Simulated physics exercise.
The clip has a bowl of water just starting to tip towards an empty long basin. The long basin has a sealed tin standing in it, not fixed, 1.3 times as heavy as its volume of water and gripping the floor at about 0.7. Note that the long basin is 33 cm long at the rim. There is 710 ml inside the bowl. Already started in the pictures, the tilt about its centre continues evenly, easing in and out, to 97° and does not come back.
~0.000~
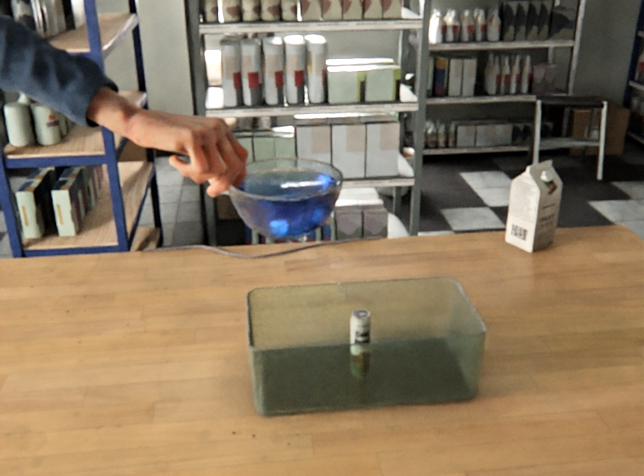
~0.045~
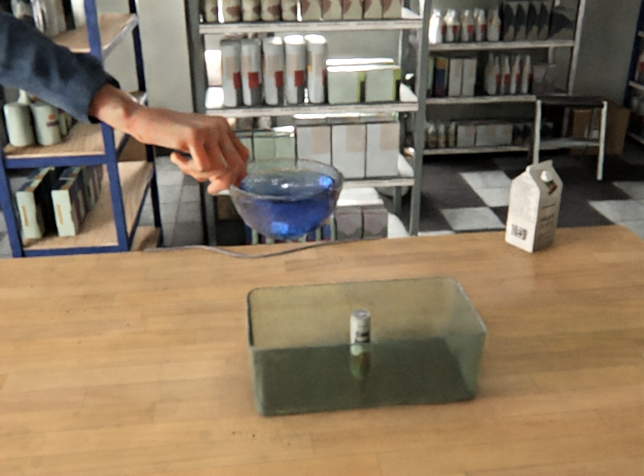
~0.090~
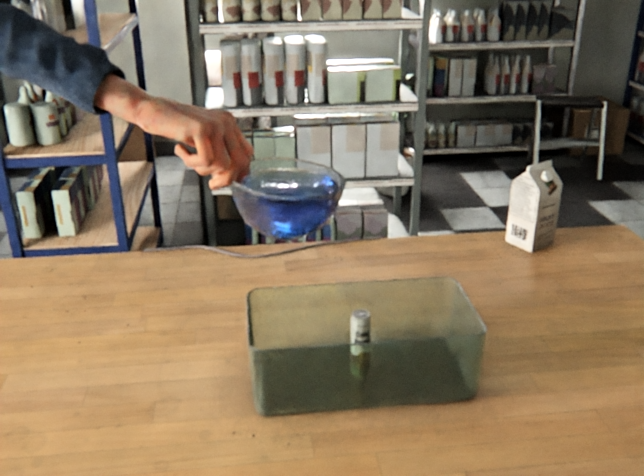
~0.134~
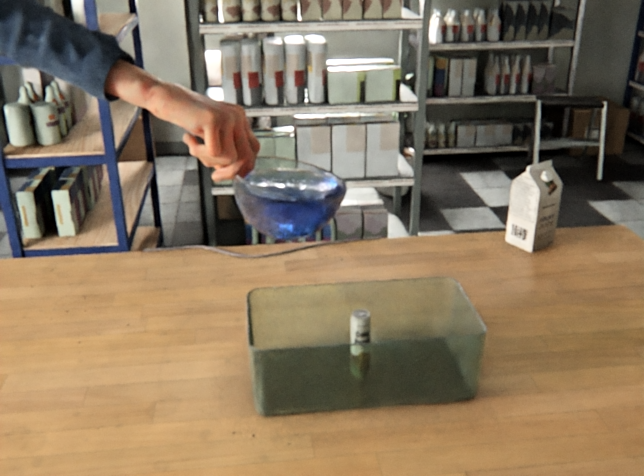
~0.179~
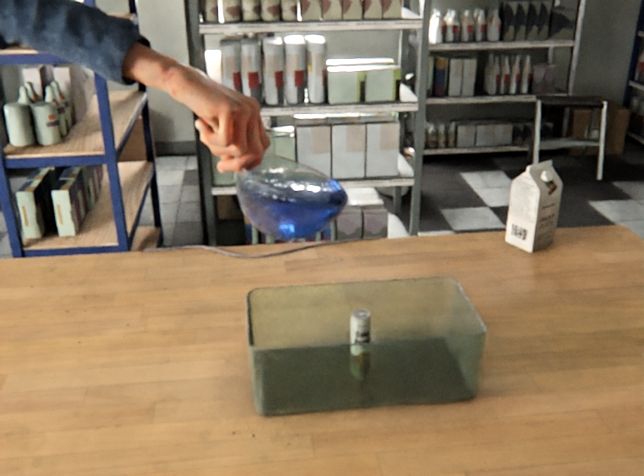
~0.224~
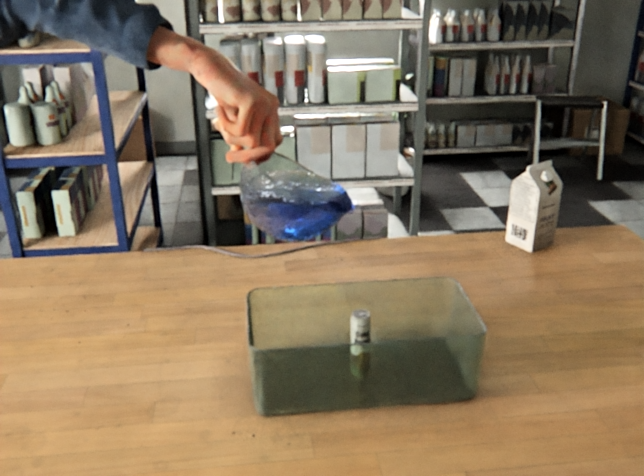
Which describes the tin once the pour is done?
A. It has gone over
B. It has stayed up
It has stayed up (B).
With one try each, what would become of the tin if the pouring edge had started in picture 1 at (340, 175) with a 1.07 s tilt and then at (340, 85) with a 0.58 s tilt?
The tin stays vertical the first time and overturns the second time.
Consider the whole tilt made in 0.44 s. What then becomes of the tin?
Then the tin does not tip.
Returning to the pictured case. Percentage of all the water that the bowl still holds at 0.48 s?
Portion remaining: Approx. 18 per cent.
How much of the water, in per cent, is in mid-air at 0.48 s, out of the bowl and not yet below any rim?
Around 54 in a hundred.
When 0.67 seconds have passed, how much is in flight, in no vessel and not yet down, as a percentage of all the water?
Airborne share: Near 10 %.
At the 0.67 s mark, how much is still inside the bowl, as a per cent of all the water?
About 1 % is still there.
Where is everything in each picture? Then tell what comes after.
In the first picture, it leans 0°; its right rim is at (342, 175); the water meets the walls at (230, 186) and (338, 181); the long basin's rim runs from (248, 319) to (471, 305); the tin's top is at (361, 317).
In the second picture, it leans 1°; its right rim is at (342, 177); the water meets the walls at (231, 185) and (338, 182).
In the third picture, it leans 6°; its right rim is at (344, 181); the water meets the walls at (233, 183) and (340, 184).
In the fourth picture, it leans 12°; its right rim is at (345, 187); the water meets the walls at (235, 182) and (342, 186).
In the fifth picture, it leans 21°; its right rim is at (347, 196); the water meets the walls at (239, 182) and (346, 190); 1 per cent is over the edge.
In the sixth picture, it leans 32°; its right rim is at (346, 206); the water meets the walls at (243, 185) and (342, 197); 6 per cent is over the edge.
Then, 0.48 s in, the tilt is 90° and 18 per cent is still to pour; the tin stands where it began.
Then, 0.67 s in, the tilt is 97° and 1 per cent is still to pour; the tin stands where it began.
Then, 0.87 s in, the tilt is 97° and 0 per cent is still to pour; the tin stands where it began.
Then, 1.08 s in, the tilt is 97° and 0 per cent is still to pour; the tin stands where it began.
Finally, the tin stands where it began.
